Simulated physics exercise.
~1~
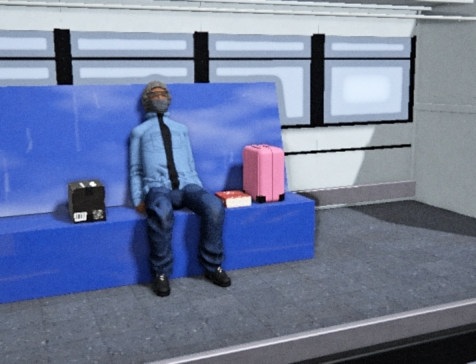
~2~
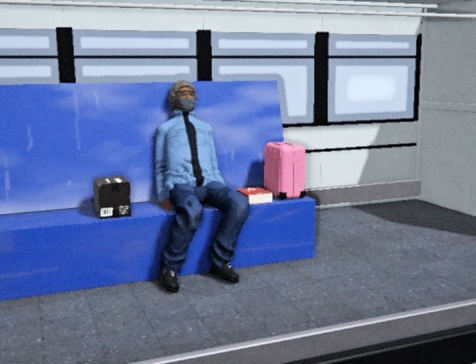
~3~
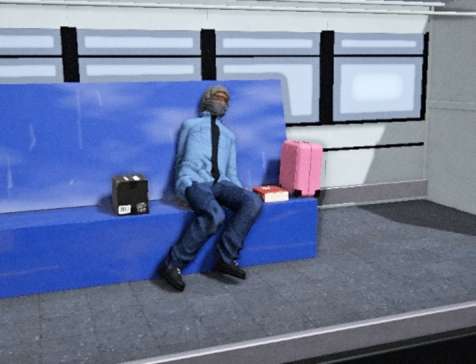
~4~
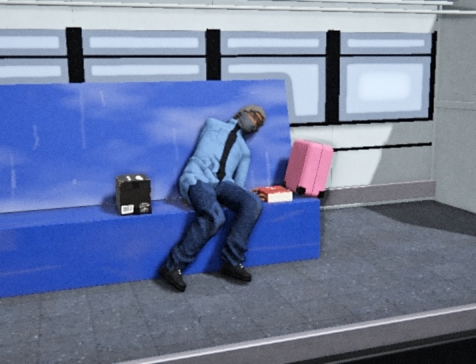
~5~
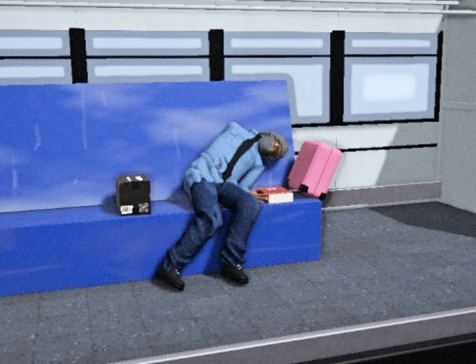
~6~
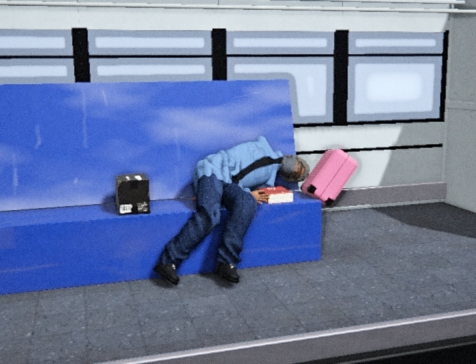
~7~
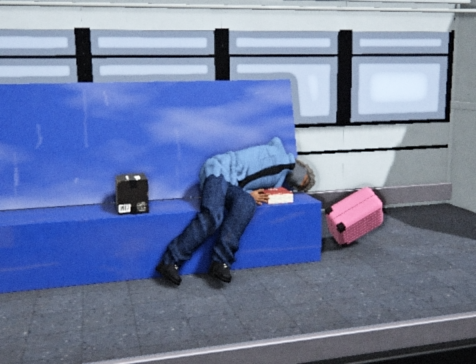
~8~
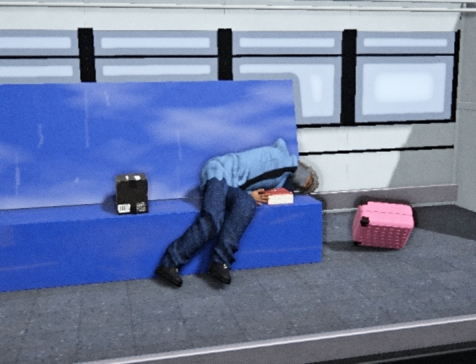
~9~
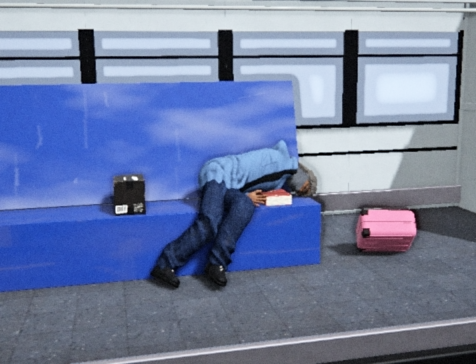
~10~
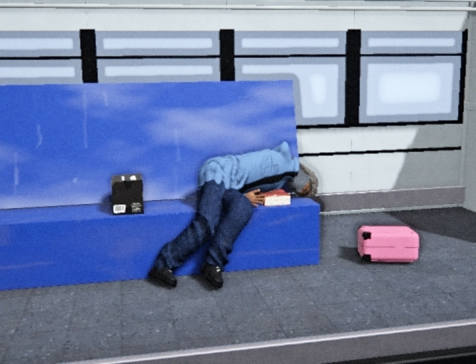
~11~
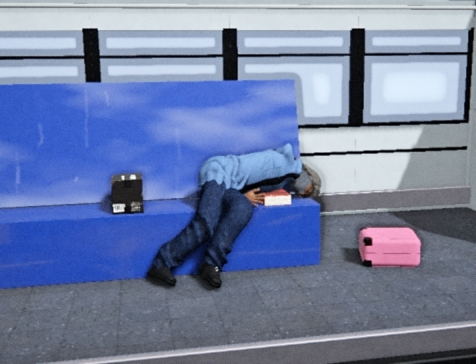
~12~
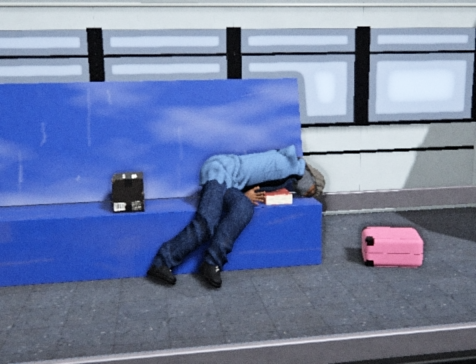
Seated passenger slumping sideways along a blue bench over a red folder, as a pink case tips off and lands on the floor.
